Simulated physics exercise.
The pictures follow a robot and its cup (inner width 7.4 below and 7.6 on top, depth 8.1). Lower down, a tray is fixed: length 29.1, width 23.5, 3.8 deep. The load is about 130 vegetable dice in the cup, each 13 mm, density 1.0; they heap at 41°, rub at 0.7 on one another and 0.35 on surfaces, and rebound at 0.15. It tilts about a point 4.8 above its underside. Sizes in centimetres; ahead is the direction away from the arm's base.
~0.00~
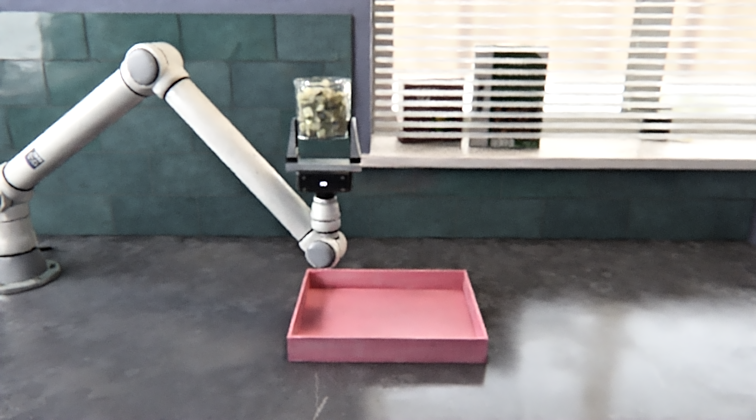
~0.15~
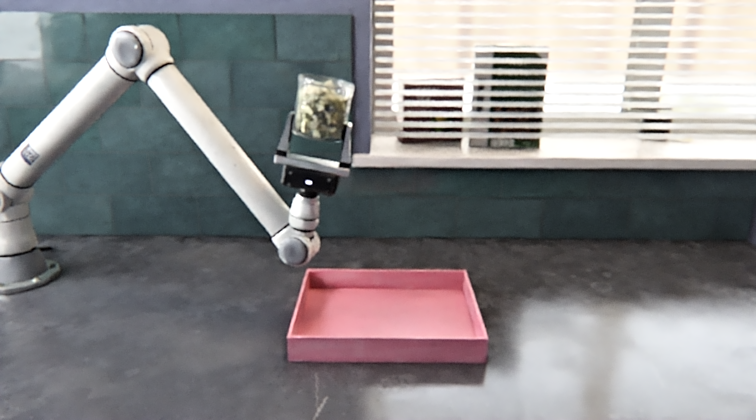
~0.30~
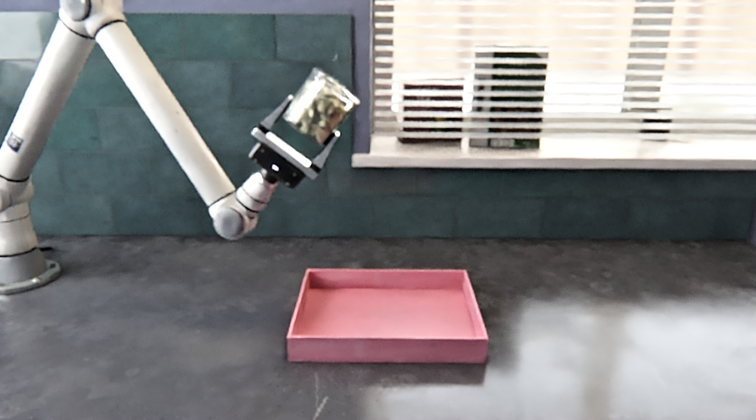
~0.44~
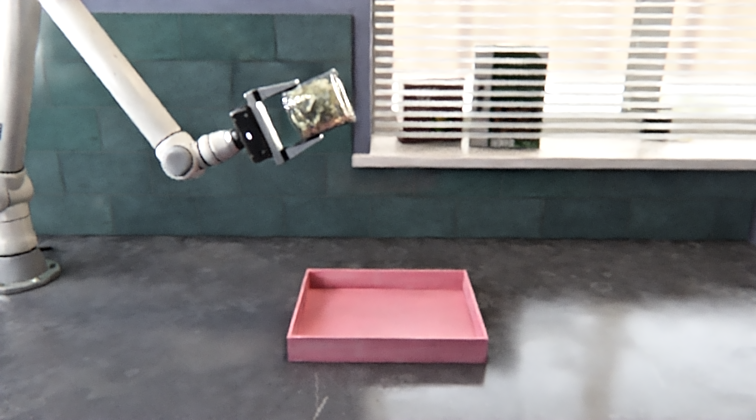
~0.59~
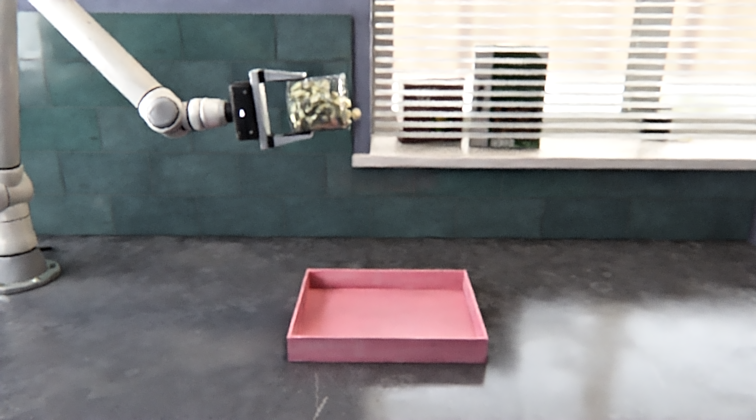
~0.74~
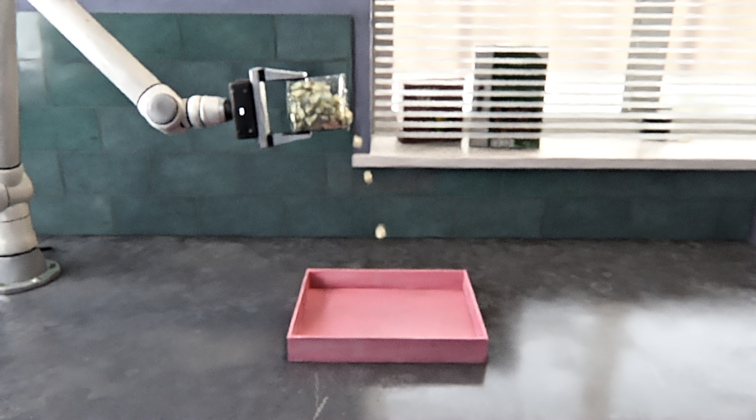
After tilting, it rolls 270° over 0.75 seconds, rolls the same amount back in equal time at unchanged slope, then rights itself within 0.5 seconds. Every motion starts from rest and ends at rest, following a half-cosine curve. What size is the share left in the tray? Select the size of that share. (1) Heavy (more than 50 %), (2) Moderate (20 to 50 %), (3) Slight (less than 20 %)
2.
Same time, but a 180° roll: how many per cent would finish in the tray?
I'd put it at about 35 %.
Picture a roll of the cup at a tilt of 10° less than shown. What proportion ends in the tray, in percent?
Estimate: Some 15 %.
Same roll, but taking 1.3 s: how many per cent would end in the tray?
In that case around 45 percent.
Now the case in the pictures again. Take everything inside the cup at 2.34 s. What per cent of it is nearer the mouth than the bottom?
40 %, roughly.
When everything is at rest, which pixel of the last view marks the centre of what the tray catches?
In the last view, around (392, 318).
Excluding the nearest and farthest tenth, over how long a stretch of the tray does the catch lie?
12 cm, roughly.
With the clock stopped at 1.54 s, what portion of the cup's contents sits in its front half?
Estimate: Near 45 %.
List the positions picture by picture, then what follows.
The first frame shows the cup middle at (323, 109), upright; upper third of the load around (322, 97), from x 300 to 345, top at y 85; 127 in the cup.
The second frame shows the cup middle at (322, 109), tipped 11°; upper third of the load around (322, 98), from x 300 to 345, top at y 85.
The third frame shows the cup middle at (320, 108), tipped 38°; upper third of the load around (321, 96), from x 290 to 345, top at y 85.
The fourth frame shows the cup middle at (318, 106), tipped 68°; upper third of the load around (316, 95), from x 290 to 350, top at y 80.
The fifth frame shows the cup middle at (318, 105), tipped 85°; upper third of the load around (313, 95), from x 295 to 355, top at y 85.
The sixth frame shows the cup middle at (318, 104), tipped 86°; upper third of the load around (312, 96), from x 295 to 380, top at y 85; 124 in the cup, 3 in flight or on a rim.
After 1.54 s, tipped 86°, highest piece 39 above the table; 99 in the cup, 20 in the tray, 8 in flight or on a rim.
After 2.34 s, tipped 78°, highest piece 38 above the table; 76 in the cup, 46 in the tray, 5 in flight or on a rim.
After 2.94 s, upright, highest piece 40 above the table; 76 in the cup, 51 in the tray.
After 3.64 s, upright, highest piece 40 above the table; 76 in the cup, 51 in the tray.
In the end, 76 in the cup, 51 in the tray. That is 40 % in the tray.
